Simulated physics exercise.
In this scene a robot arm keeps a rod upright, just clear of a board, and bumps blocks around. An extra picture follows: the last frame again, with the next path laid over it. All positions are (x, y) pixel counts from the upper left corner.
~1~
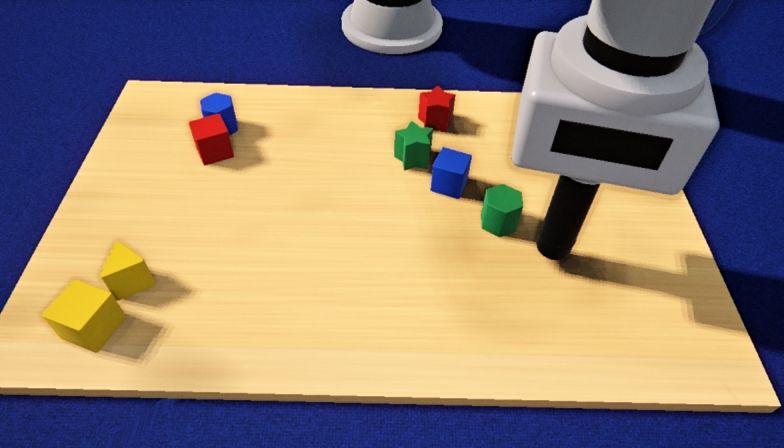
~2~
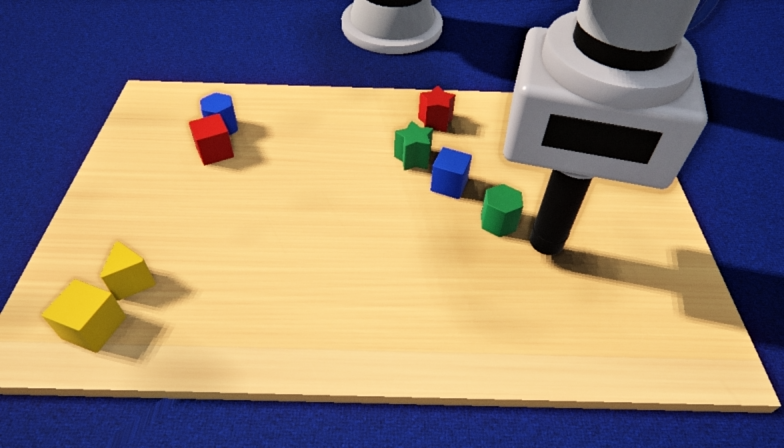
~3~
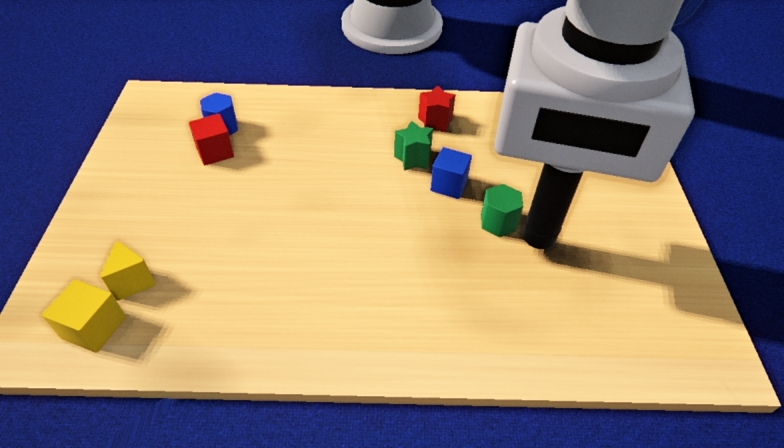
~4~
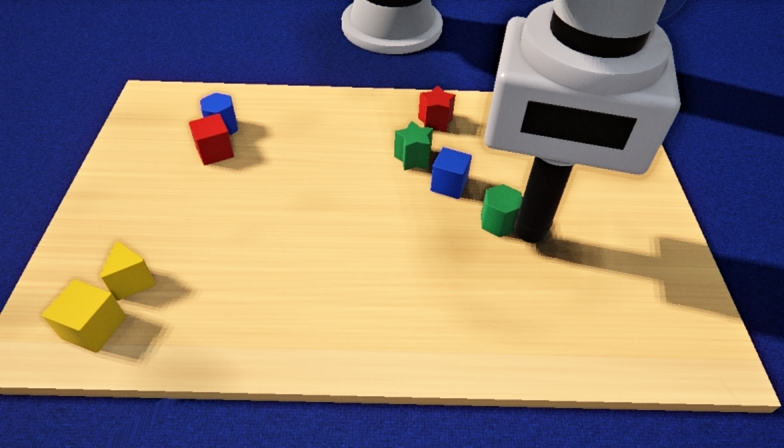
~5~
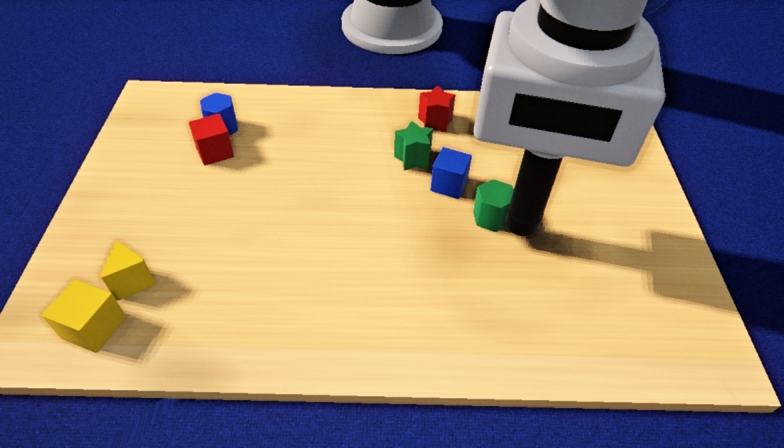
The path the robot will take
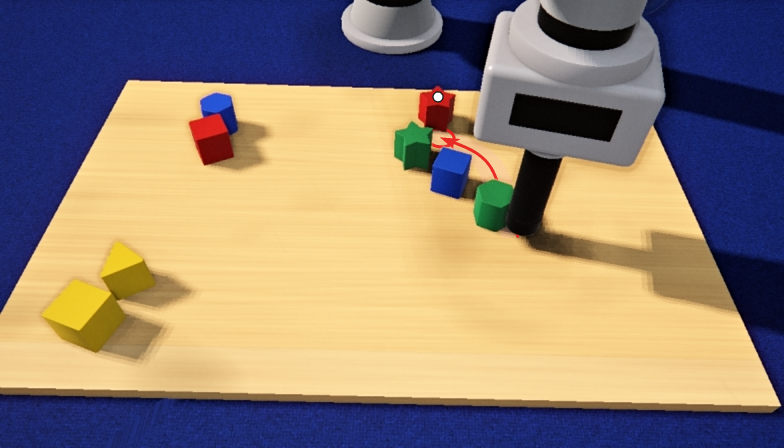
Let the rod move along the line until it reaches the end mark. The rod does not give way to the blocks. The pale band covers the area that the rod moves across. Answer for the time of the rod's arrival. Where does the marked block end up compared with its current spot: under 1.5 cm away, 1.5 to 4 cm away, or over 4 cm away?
My estimate: Under 1.5 cm.
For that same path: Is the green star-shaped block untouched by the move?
I'd say yes.
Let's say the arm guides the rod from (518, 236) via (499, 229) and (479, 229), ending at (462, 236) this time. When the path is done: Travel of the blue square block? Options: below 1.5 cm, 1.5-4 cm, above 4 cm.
Shift of under 1.5 cm.
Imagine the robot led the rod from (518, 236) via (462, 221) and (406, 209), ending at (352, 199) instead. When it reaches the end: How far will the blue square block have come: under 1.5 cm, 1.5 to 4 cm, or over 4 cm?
Result: 1.5-4 cm.
The line goes from (518, 236) over (502, 194) and (483, 158) to (440, 138); the dot is on the red star-shaped block.
The first path, step by step. One third of the way, rod at (505, 182); blue square block at (448, 159), turned 15° clockwise; green hexagonal block at (477, 176), turned 60° anticlockwise.
Two thirds of the way, rod at (485, 146); blue square block at (448, 159), turned 15° clockwise; green hexagonal block at (477, 176), turned 60° anticlockwise.
At the end, rod at (442, 126); green star-shaped block unmoved; red star-shaped block at (437, 95); blue square block at (448, 159), turned 15° clockwise; green hexagonal block at (477, 176), turned 60° anticlockwise.
